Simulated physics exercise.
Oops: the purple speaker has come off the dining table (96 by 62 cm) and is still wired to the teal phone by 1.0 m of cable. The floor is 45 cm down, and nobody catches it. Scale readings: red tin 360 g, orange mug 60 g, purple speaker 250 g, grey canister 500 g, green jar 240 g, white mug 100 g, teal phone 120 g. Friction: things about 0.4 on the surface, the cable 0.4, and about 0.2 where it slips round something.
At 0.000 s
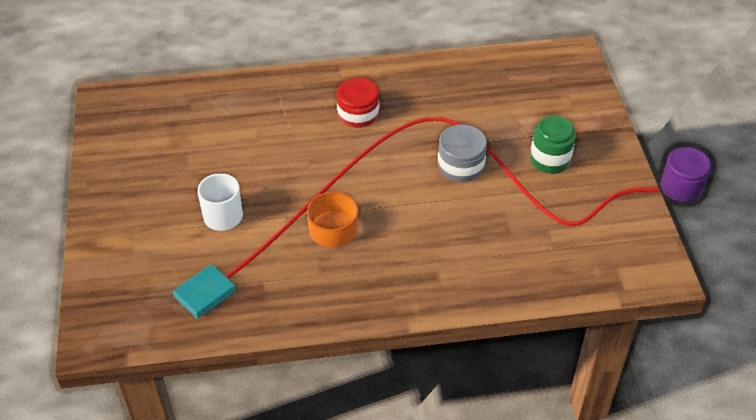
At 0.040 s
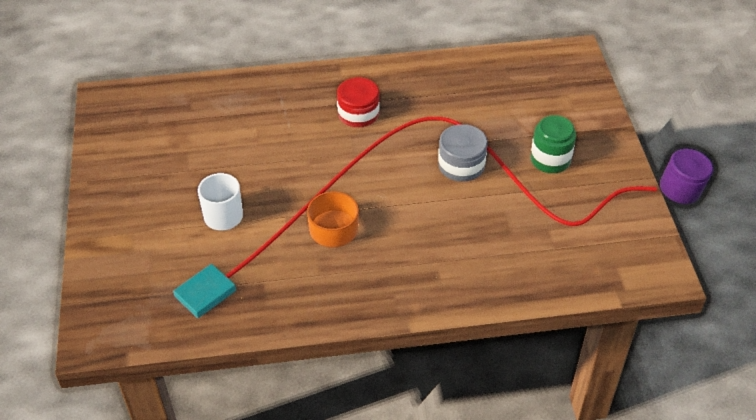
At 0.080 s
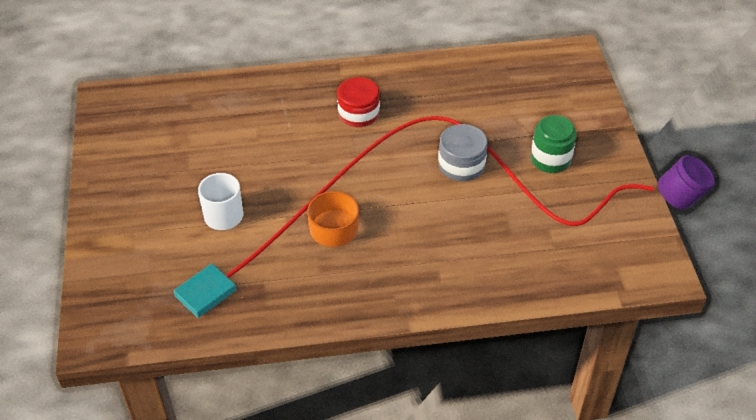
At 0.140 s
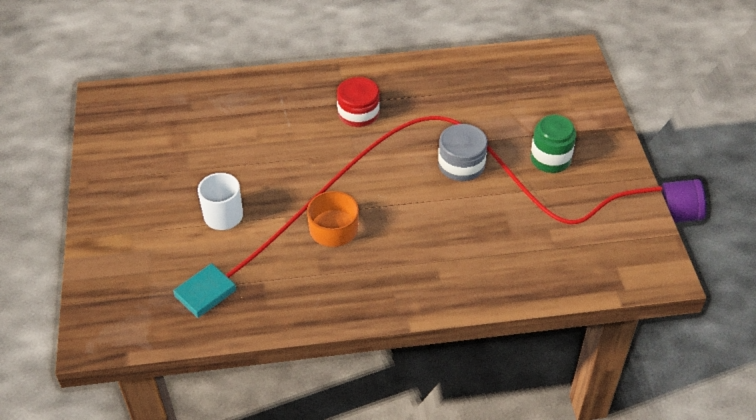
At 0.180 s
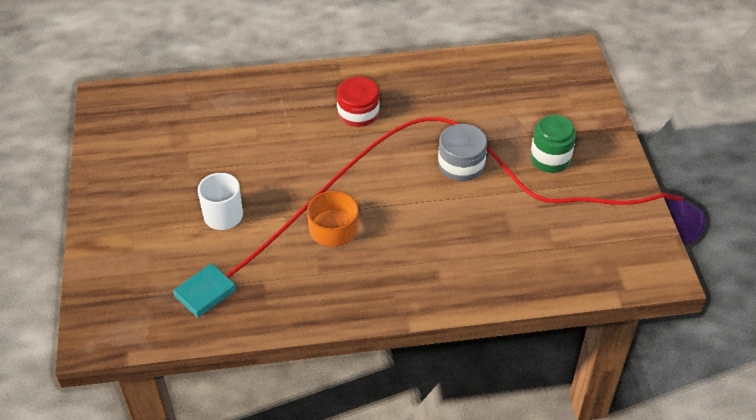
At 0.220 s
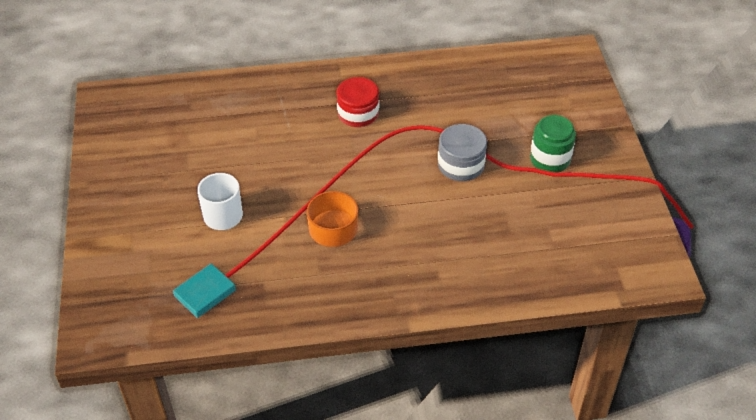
At first, a purple cylinder hangs just past the right edge of a wooden table, joined by a curving red cord to a teal block among cups and jars. The cylinder tilts and drops partly out of sight below the edge, while the cord's right part slides and straightens across the tabletop.
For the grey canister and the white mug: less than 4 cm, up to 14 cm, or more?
In order: The grey canister will probably come to rest nearly where it began, the white mug will probably come to rest nearly where it began.
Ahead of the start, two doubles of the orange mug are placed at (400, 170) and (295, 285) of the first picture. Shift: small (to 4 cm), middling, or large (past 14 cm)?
Going in order, I'd call it a long shift for the first and a short shift for the second.
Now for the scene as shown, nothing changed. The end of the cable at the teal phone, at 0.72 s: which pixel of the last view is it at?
(321, 214), give or take.
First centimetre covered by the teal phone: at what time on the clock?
Teal phone: 0.32 s.
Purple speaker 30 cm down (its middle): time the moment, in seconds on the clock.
That comes at 0.44 seconds.
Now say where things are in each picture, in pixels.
In the first picture, shows, grey canister (463, 141); white mug (218, 189); cable runs through (606, 202) (520, 186) (440, 119) (352, 164) (278, 235).
In the second picture, shows, purple speaker (690, 163); cable runs through (606, 202) (440, 119) (278, 235).
In the third picture, shows, purple speaker (686, 183); cable runs through (606, 202) (440, 118) (278, 234).
In the fourth picture, shows, purple speaker (683, 201); cable runs through (608, 201) (440, 118) (278, 234).
In the fifth picture, shows, purple speaker (678, 220); cable runs through (636, 202) (441, 120) (278, 234).
In the sixth picture, shows, grey canister (463, 140); white mug (218, 188); cable runs through (664, 191) (352, 163) (278, 234).
At 0.5 s, the cable's tail end at (296, 231); teal phone 14 cm off its start, purple speaker over the edge, orange mug 3 cm off its start.
At 0.7 s, the cable's tail end at (321, 214); teal phone 19 cm off its start, purple speaker over the edge, orange mug 3 cm off its start.
At 1.0 s, the cable's tail end at (321, 214); teal phone 19 cm off its start at (299, 220), purple speaker over the edge, orange mug 3 cm off its start at (346, 223).
At 1.2 s, the cable's tail end at (321, 214); teal phone 19 cm off its start, purple speaker over the edge, orange mug 3 cm off its start.
At 2.4 s, the cable's tail end at (321, 214); grey canister 1 cm off its start at (464, 143), white mug 0 cm off its start at (218, 188), teal phone 19 cm off its start at (299, 220), purple speaker over the edge.
